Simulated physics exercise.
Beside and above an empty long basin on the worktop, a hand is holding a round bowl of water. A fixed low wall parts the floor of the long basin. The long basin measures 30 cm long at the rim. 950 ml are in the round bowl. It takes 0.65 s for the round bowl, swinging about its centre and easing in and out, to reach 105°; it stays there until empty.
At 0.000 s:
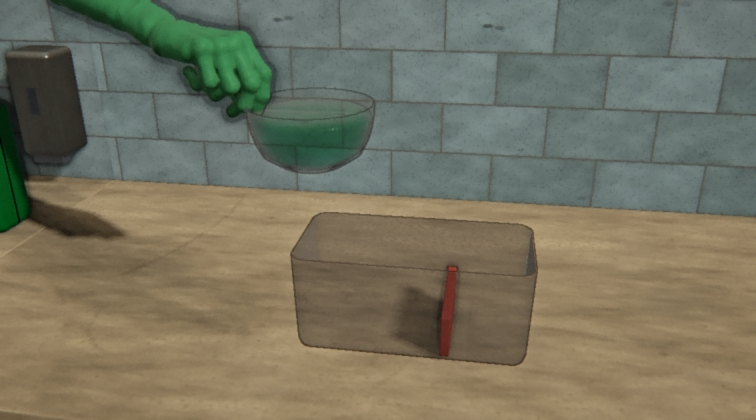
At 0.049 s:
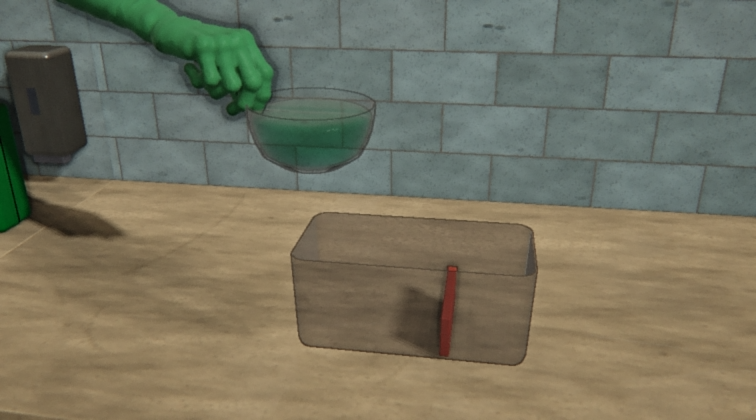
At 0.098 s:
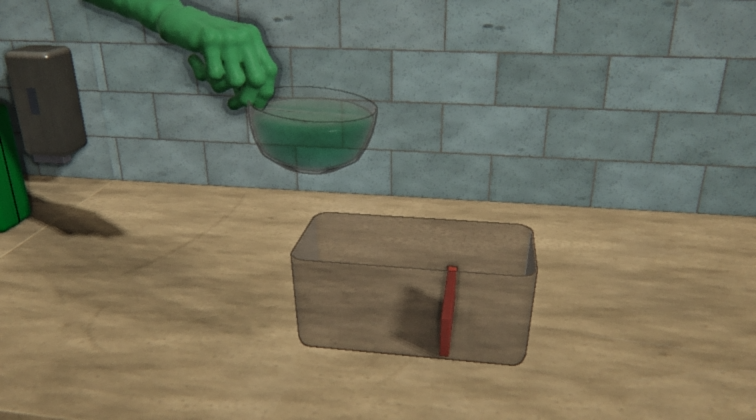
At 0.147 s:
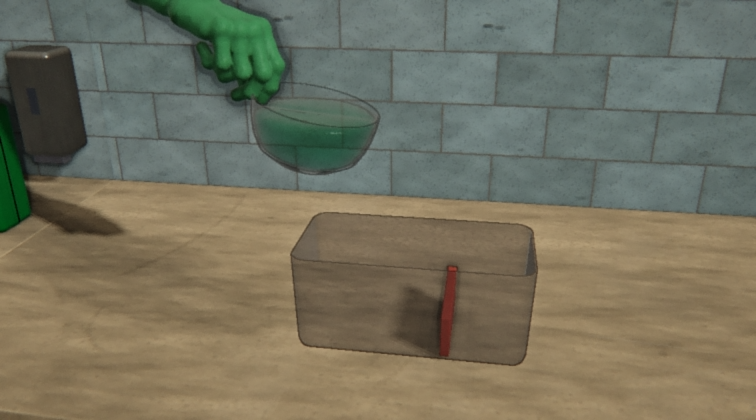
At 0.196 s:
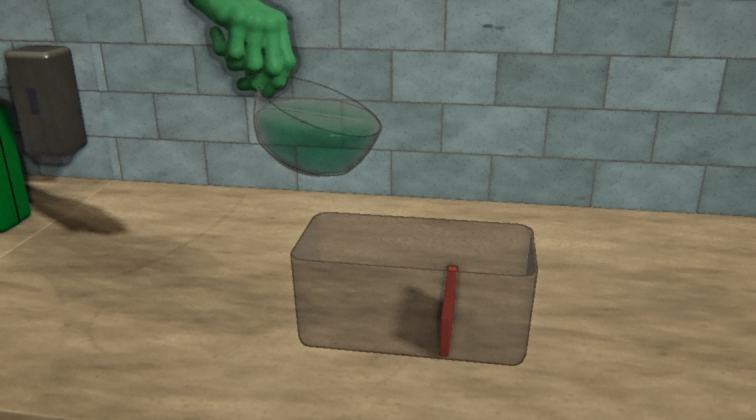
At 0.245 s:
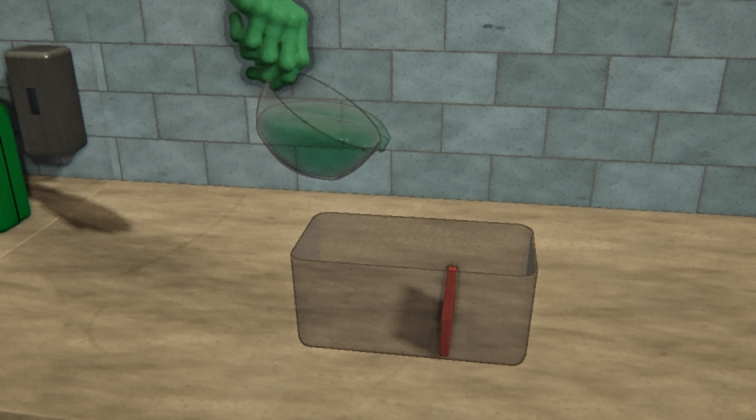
A green hand reaches in from the upper left, holding a clear round bowl of green-tinted liquid above an empty, transparent long basin on a wooden worktop, seen from slightly above by a still camera. A thin red upright piece shows at the basin, with a dark dispenser and a green object at left before grey-blue tiles. The hand swings up and over, tilting the bowl steadily rightward until liquid reaches its lowered rim.
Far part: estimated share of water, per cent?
10 per cent.
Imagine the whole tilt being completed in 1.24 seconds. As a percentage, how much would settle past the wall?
15 per cent.
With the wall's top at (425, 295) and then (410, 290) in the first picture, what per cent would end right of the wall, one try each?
First 35, then 55 per cent.
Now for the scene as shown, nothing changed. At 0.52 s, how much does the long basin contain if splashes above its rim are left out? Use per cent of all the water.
I reckon close to 42 percent of it.
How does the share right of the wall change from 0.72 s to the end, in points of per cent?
The amount climbs by around 5.
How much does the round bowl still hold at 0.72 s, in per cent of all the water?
I reckon near 1 per cent still sits there.
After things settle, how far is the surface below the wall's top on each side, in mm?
Left: Roughly 28 mm; right: Roughly 50 mm.
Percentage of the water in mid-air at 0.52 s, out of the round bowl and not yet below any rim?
40 %.
Then, 0.52 s in, the tilt is 94° and 17 per cent is still to pour, 39 is left of the wall and 3 right of it.
Then, 0.72 s in, the tilt is 105° and 1 per cent is still to pour, 86 is left of the wall and 5 right of it.
Then, 0.92 s in, the tilt is 105° and 0 per cent is still to pour, 84 is left of the wall and 9 right of it.
Then, 1.15 s in, the tilt is 105° and 0 per cent is still to pour, 83 is left of the wall and 10 right of it.
Finally, 83 per cent lies left of the wall, 10 right of it and 7 outside.
